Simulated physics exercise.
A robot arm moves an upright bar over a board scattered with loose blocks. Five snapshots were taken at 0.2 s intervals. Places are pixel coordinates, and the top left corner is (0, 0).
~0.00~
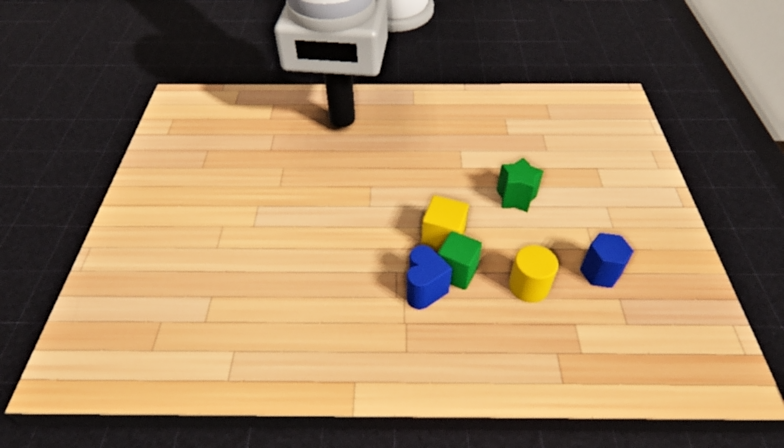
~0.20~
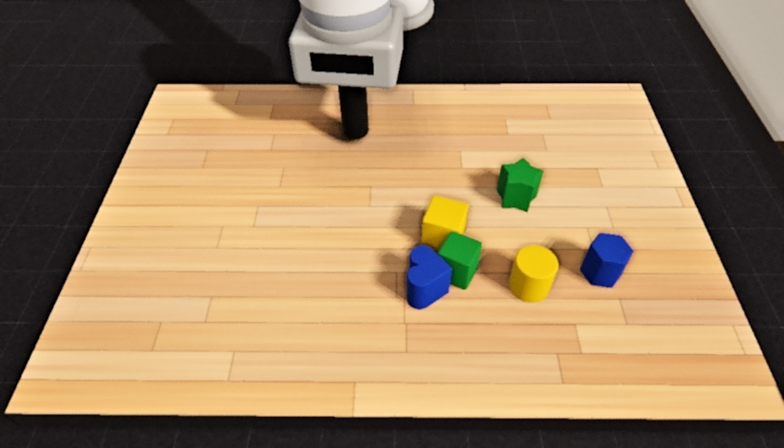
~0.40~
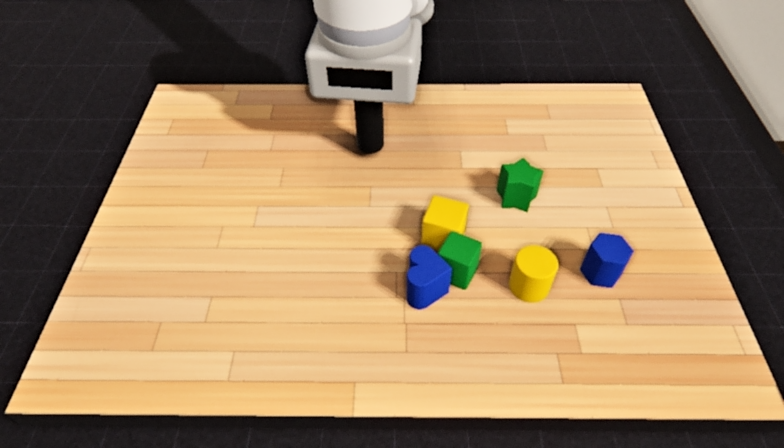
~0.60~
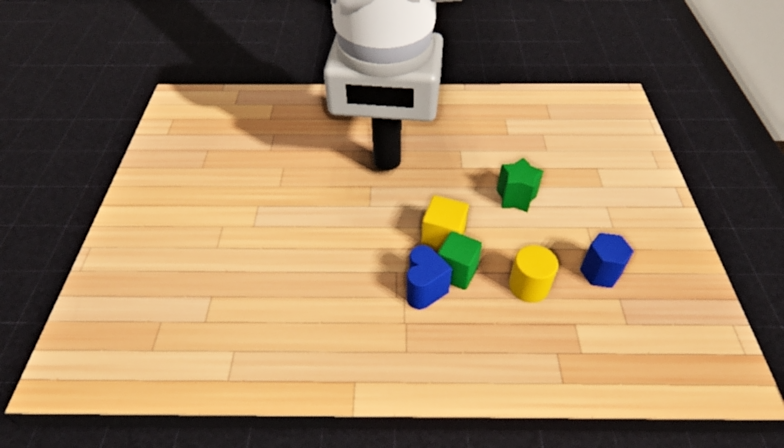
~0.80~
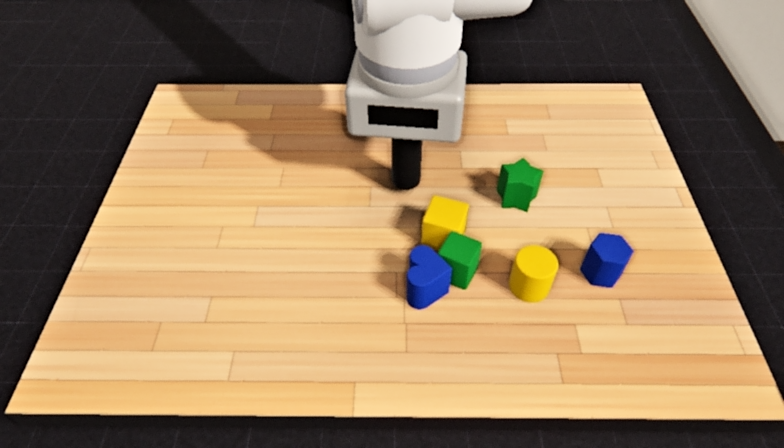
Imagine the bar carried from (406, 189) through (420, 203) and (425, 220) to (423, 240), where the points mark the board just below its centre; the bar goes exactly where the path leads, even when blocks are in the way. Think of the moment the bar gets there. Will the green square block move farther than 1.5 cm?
Yes, it checks out.
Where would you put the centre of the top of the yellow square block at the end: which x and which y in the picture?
At the end it should sit near (460, 231).
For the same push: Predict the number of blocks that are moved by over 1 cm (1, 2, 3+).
The answer will be two.
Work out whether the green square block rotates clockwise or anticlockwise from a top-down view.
It spins clockwise.
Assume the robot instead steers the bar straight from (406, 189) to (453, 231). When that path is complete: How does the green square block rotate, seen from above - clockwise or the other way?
Its spin: Clockwise.
The first path, step by step. Halfway along, bar at (425, 204); nothing pushed yet.
At the end, bar at (424, 232); blue heart block still; yellow square block at (460, 231), turned 45° anticlockwise; green square block at (474, 261), turned 40° clockwise.
